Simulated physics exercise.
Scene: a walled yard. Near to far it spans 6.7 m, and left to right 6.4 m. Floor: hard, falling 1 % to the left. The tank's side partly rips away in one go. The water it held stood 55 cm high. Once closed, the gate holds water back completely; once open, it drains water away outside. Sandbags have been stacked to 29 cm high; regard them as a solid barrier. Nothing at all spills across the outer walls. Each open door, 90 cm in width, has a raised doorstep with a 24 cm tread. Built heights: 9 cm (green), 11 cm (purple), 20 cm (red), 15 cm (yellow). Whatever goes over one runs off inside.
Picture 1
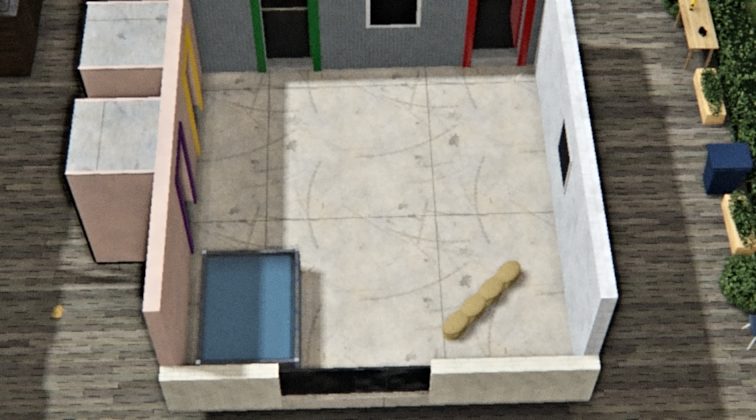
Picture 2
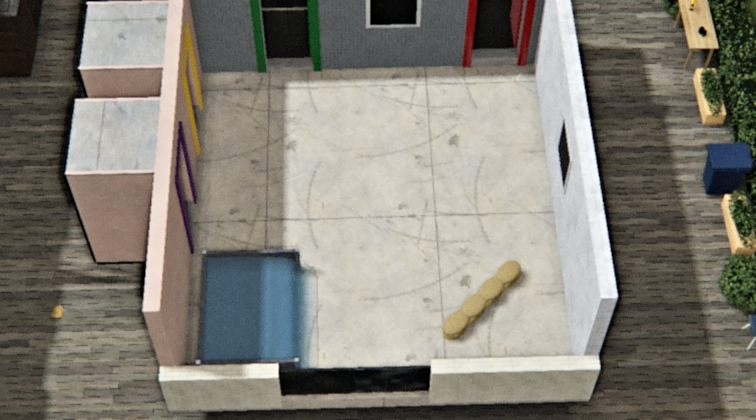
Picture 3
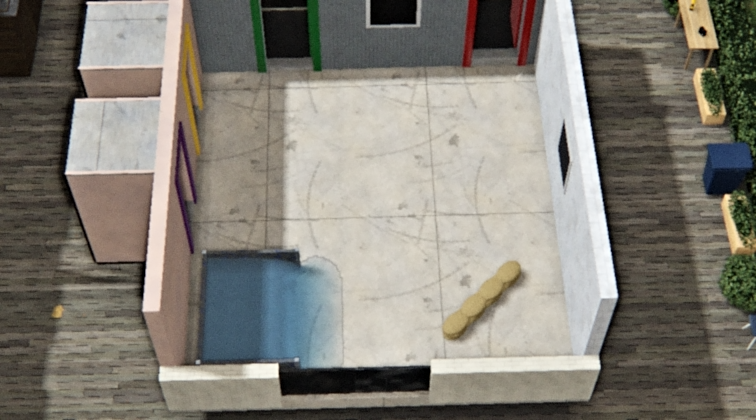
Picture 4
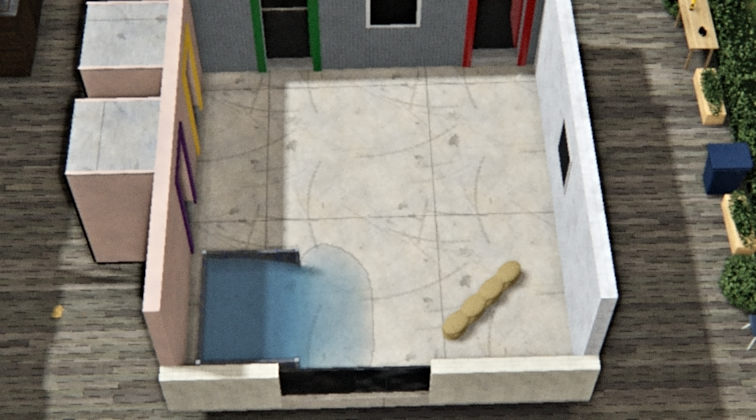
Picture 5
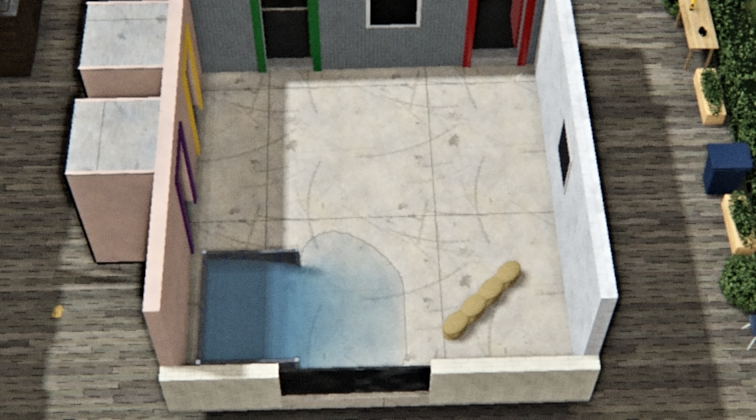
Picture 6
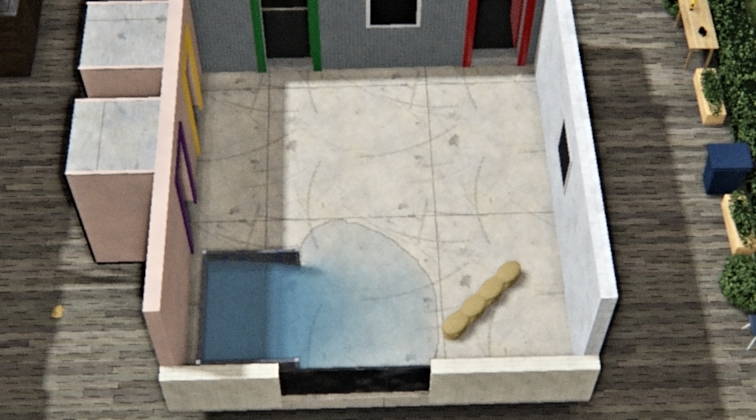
The clip opens on a walled yard with a still, blue water tank in the near left corner and a diagonal row of tan sandbags to the right. The tank's right side gives way, and water pours out, spreading rightward across the pale floor in a widening, rounded sheet that nears the sandbags.
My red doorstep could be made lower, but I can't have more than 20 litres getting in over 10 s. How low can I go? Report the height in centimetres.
You could bring it down to roughly 13 cm.
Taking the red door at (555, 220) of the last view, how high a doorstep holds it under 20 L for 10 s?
Roughly 12.0 cm.
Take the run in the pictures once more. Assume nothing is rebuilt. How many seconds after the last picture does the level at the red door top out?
It peaks around 4.5 s.
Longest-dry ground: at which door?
The purple one.
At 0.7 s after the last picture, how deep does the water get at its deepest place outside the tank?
Up to some 26 centimetres, I'd say.
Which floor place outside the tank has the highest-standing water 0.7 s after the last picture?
At about pixel (445, 323).
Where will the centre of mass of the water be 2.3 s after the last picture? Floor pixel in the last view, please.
The water is centred around (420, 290) in the last picture's pixels.
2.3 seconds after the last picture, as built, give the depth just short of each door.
In cm: Green 0, purple 0, red 0, yellow 0.
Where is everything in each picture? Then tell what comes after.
The first picture shows the tank at (250, 307) is whole and still, 55 cm deep; the red door at (498, 30) is dry.
In the second picture, the gap is at (297, 317), the front 0.2 m out at a hidden place; the back of the tank holds 55 cm.
In the third picture, the front is at (338, 349), 0.7 m from the gap at (297, 318); 1.4 m2 of floor is wet, 55 cm left at the back.
In the fourth picture, water pours out at (297, 319) and has run 1.2 m, to (368, 354); about 8 cm deep outside, 52 cm at the back.
In the fifth picture, water pours out at (297, 319) and has run 1.7 m, to (400, 353); about 7 cm deep outside, 46 cm at the back.
In the sixth picture, water pours out at (297, 319) and has run 2.2 m, to (432, 343); about 6 cm deep outside, 46 cm at the back; 4.6 m in a straight line remain to the red door at (498, 30).
Then, 0.7 s after the last picture water covers 25 % of the floor, deepest (26 cm) near (445, 323); it has not reached the red door.
Then, 2.3 s after the last picture water covers 45 % of the floor, deepest (23 cm) near (560, 378); it has not reached the red door.
Then, 9.3 s after the last picture water covers 95 % of the floor, deepest (14 cm) near (202, 88); 4 cm at the red door, 0 litres in over its 20 cm doorstep.
At the red door as built, the water peaked near 19 cm, 4.3 s after the last picture.
With a doorstep of 11 cm, 37 litres would have come in within the 10 s; with 15 cm, 8 litres. So under 20 litres takes about 13 cm.
